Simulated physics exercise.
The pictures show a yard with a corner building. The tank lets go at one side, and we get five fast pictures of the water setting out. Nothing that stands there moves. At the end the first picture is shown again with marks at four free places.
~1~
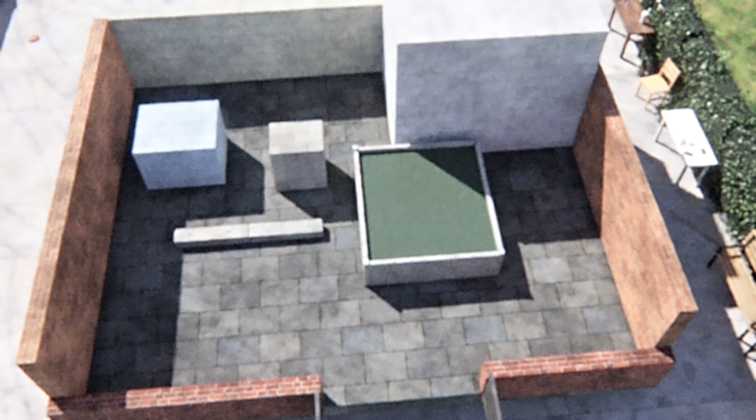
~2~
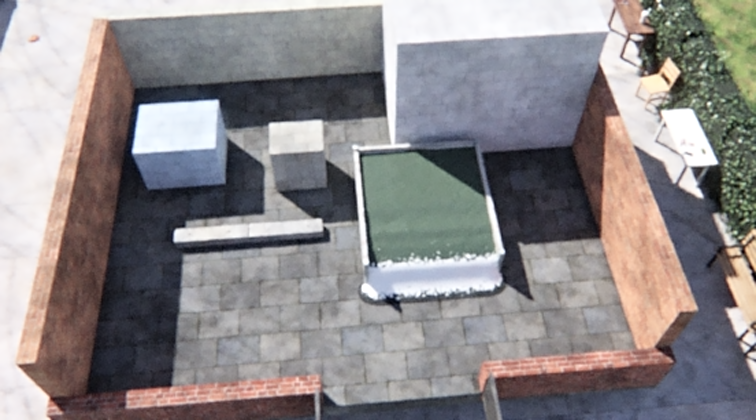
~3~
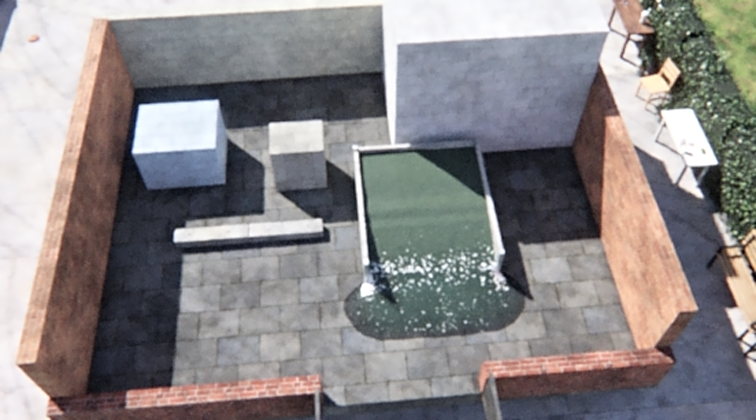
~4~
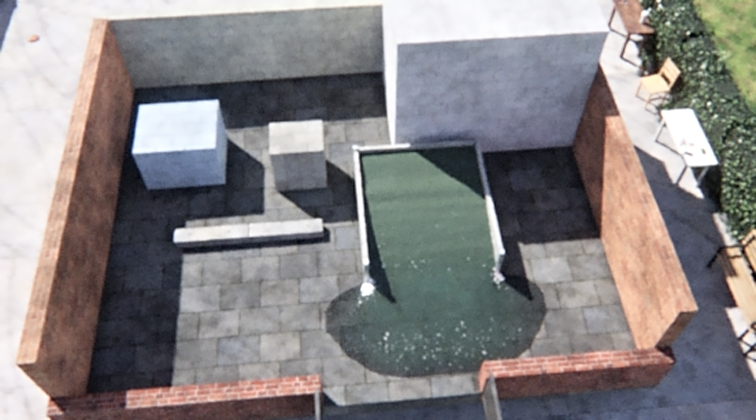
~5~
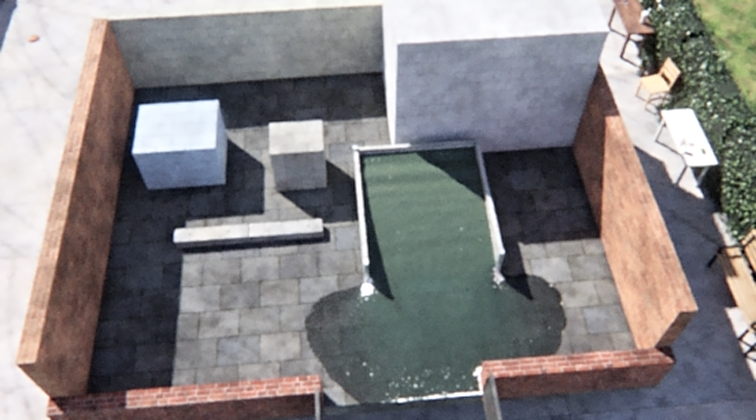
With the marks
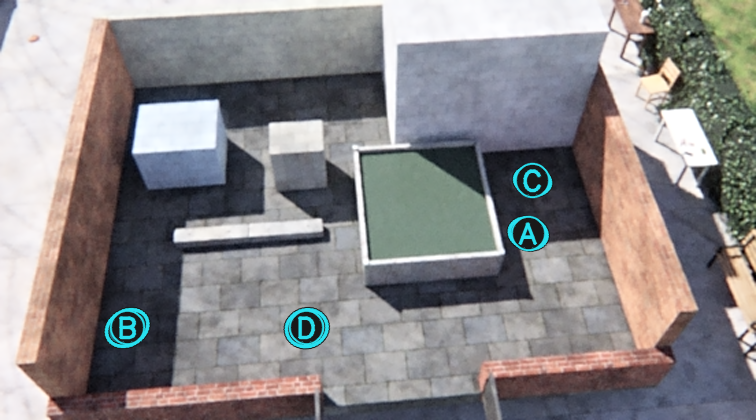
To begin with, a raised tank of dark green water stands full in a paved, walled yard with pale blocks and a low bar. Its near side gives way in white foam, and water pours onto the paving, spreading in a widening rounded pool to the gap between the low front brick walls.
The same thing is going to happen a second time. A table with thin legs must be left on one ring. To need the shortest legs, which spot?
Choose D.
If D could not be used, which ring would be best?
B.
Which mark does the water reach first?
Ring D.
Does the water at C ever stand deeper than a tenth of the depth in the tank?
Yes, clearly.
On the marked copy, A at (528, 233); B at (127, 327); C at (532, 180); D at (306, 327).
For ring A, the water peaks at about 18 % of the depth that stood in the tank.
For ring B, the water peaks at about 10 % of the depth that stood in the tank.
For ring C, the water peaks at about 22 % of the depth that stood in the tank.
For ring D, the water peaks at about 3 % of the depth that stood in the tank.
